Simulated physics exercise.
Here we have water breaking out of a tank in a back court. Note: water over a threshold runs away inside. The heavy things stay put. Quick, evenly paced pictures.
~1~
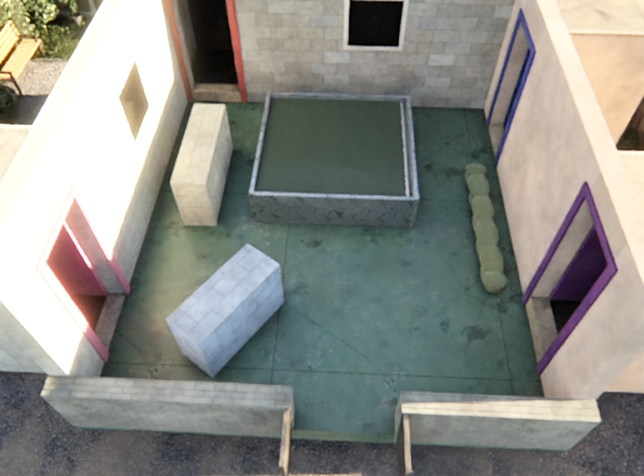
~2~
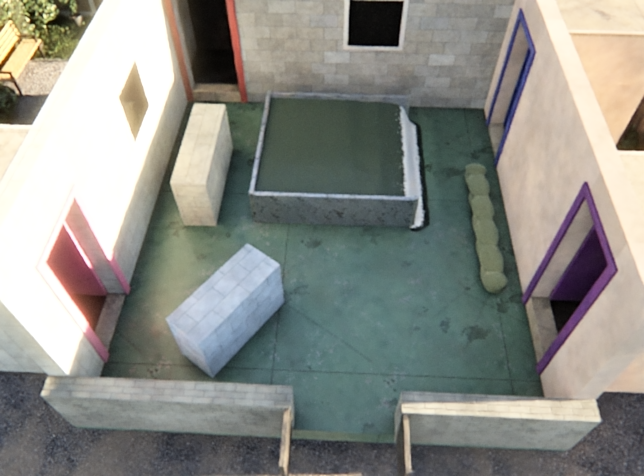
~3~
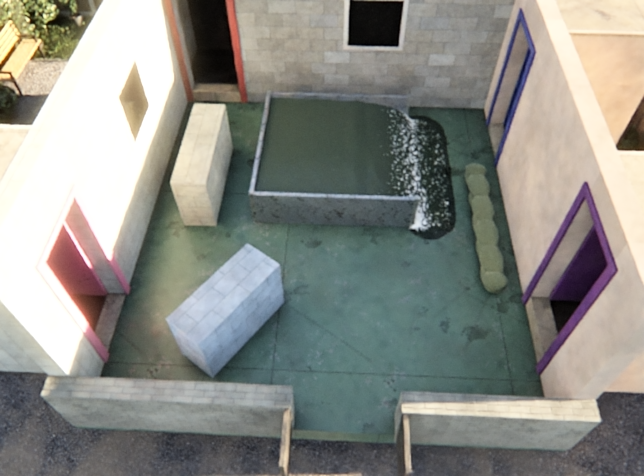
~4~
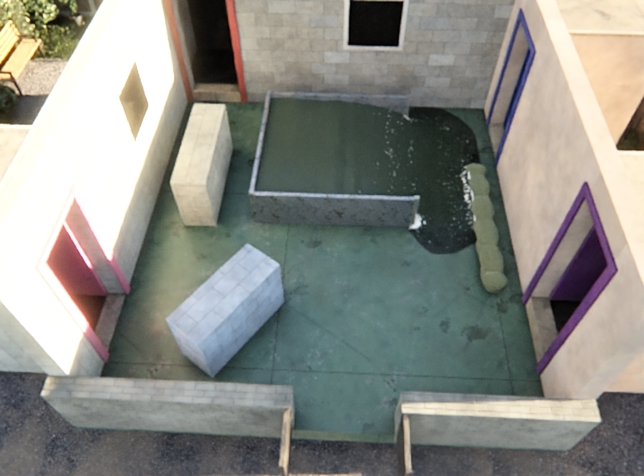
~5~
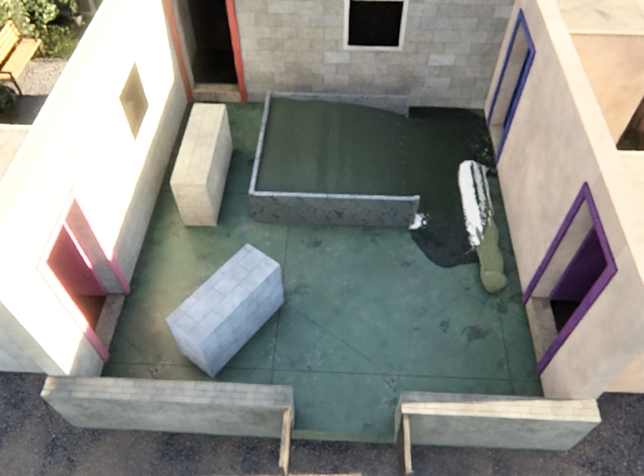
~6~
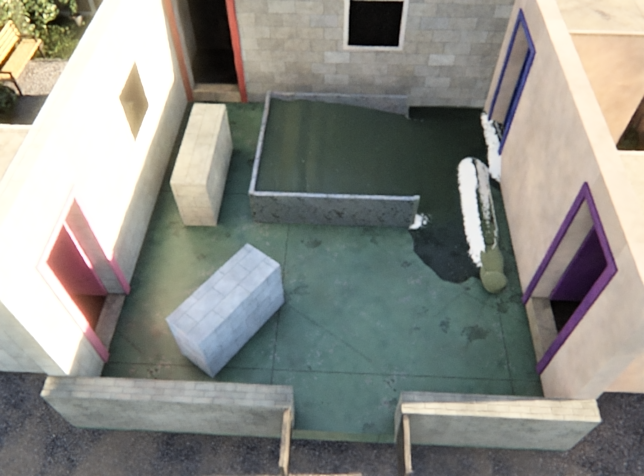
At first, a low open tank of dark green water sits still in a walled courtyard. Then its right side gives way and water pours out, foaming across the floor to the right, reaching the lumpy green row and washing white around it, then spreading to the wall by the blue-framed doorway.
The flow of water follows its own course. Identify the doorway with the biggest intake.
The blue doorway.
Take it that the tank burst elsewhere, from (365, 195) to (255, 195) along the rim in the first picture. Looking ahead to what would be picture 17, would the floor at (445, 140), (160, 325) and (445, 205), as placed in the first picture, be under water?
Point by point, in the order asked: Bare, waterlogged, bare.
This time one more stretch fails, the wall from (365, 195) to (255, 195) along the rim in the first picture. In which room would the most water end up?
My pick is the pink-painted one.
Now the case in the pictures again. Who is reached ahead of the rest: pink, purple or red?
That would be the one in purple.
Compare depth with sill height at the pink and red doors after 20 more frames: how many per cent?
About 0 and 0 per cent.
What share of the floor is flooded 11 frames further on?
Roughly 35 percent, I'd say.
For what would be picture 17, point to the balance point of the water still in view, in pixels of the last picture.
That puts it at around (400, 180).
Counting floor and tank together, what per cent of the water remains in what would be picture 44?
Roughly 78 parts in a hundred.
A moment on, water covers 25 % of the floor; purple door not reached, blue door a lot in, red door not reached, pink door not reached.
Next, water covers 35 % of the floor; purple door wet at the sill, nothing in, blue door a lot in, red door not reached, pink door not reached.
Then, water covers 50 % of the floor; purple door wet at the sill, nothing in, blue door a lot in, red door not reached, pink door not reached.
Later, water covers 70 % of the floor; purple door wet at the sill, nothing in, blue door a lot in, red door wet at the sill, nothing in, pink door wet at the sill, nothing in.
In the end, water covers 95 % of the floor; purple door wet at the sill, nothing in, blue door a lot in, red door wet at the sill, nothing in, pink door some in; the blue door has let in the most.
